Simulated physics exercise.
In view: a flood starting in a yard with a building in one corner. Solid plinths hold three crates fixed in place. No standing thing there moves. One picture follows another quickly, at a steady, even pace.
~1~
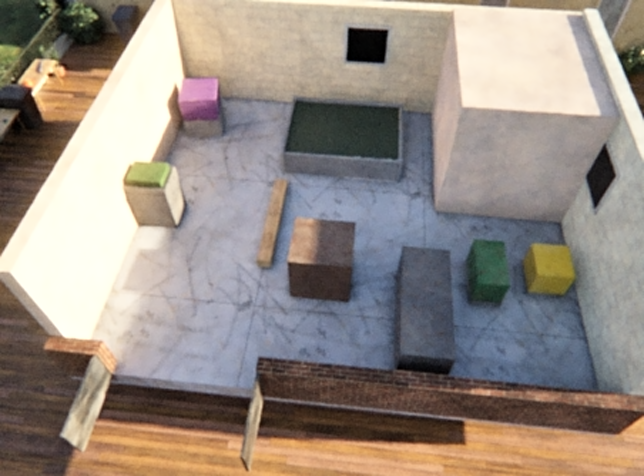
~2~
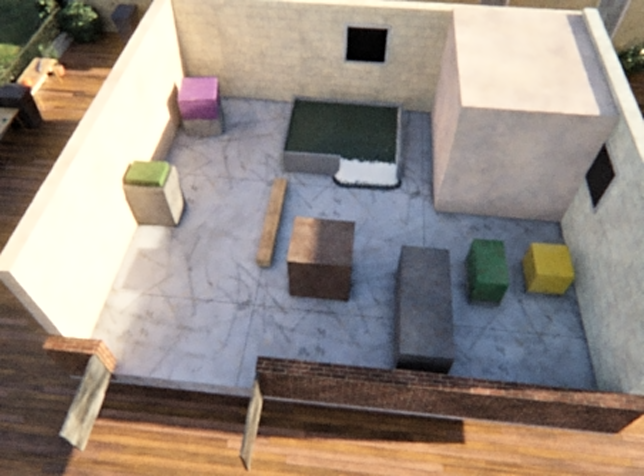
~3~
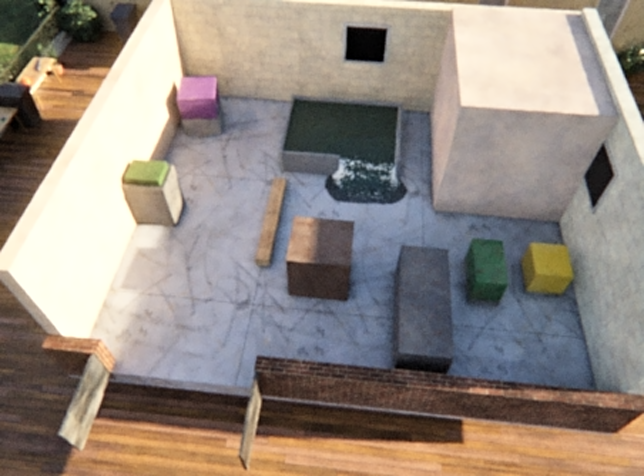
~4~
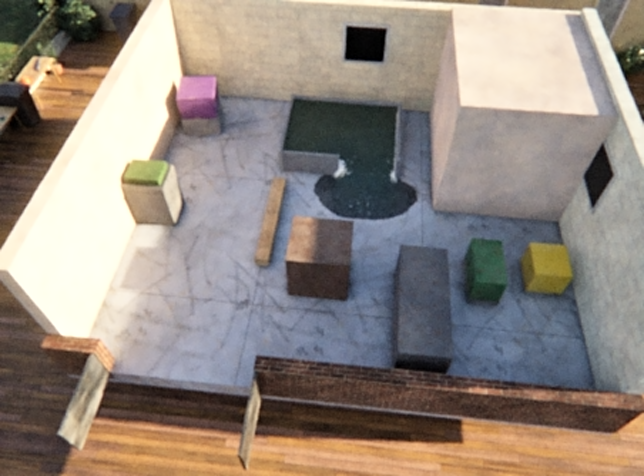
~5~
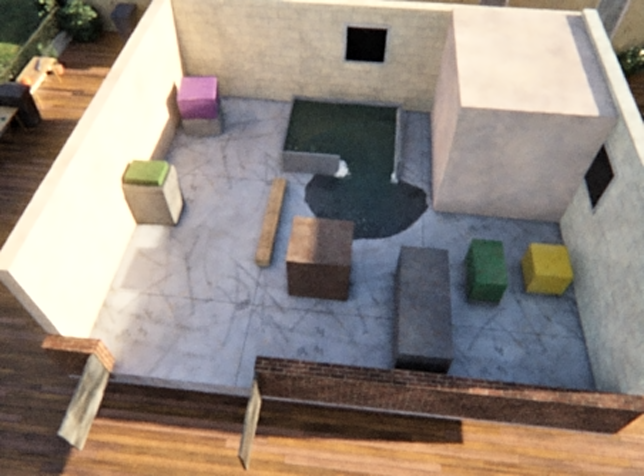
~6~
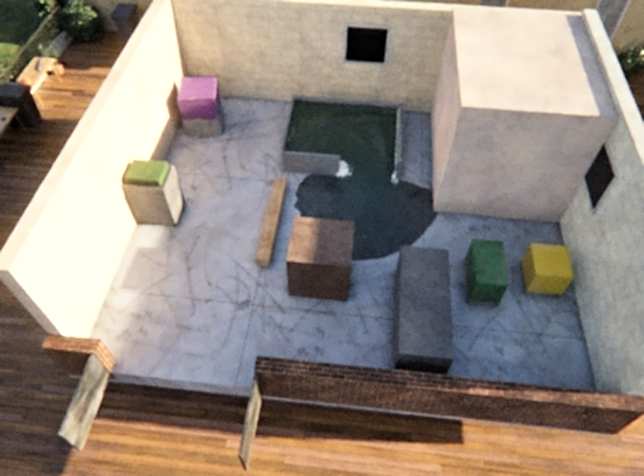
Walled yard with a pale corner building and scattered blocks, dark water pouring from a tank's front gap and spreading across the floor.
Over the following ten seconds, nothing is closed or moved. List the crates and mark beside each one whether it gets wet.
Yellow crate - gets wet; green crate - gets wet; purple crate - stays dry.
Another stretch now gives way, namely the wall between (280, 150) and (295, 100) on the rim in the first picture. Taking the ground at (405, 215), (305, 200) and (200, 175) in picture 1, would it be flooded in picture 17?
Order as asked: Untouched, untouched, swamped.
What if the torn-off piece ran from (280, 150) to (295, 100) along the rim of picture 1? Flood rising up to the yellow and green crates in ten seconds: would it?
As I see it, the yellow one is not reached, and the green one is not reached.
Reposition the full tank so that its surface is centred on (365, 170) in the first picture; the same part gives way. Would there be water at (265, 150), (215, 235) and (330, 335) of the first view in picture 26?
Results in order - left untouched, left untouched, swamped.
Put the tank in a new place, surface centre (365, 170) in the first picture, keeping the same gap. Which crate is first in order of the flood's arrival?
First comes the green one.
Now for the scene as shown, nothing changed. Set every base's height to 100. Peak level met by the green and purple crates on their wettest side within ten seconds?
Roughly 160 and 0 per cent respectively.
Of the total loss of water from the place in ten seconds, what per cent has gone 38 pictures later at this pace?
About 35 %.
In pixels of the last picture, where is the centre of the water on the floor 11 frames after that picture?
Somewhere near (358, 187).
A moment on, water covers 20 % of the floor; the yellow crate not reached, the green crate not reached, the purple crate not reached.
Next, water covers 25 % of the floor; the yellow crate water round its plinth, the green crate water round its plinth, the purple crate not reached.
Then, water covers 40 % of the floor; the yellow crate water round its plinth, the green crate water round its plinth, the purple crate not reached.
Later, water covers 60 % of the floor; the yellow crate water round its plinth, the green crate water round its plinth, the purple crate not reached.
In the end, water covers 75 % of the floor; the yellow crate was topped, the green crate was topped, the purple crate stayed above the water.
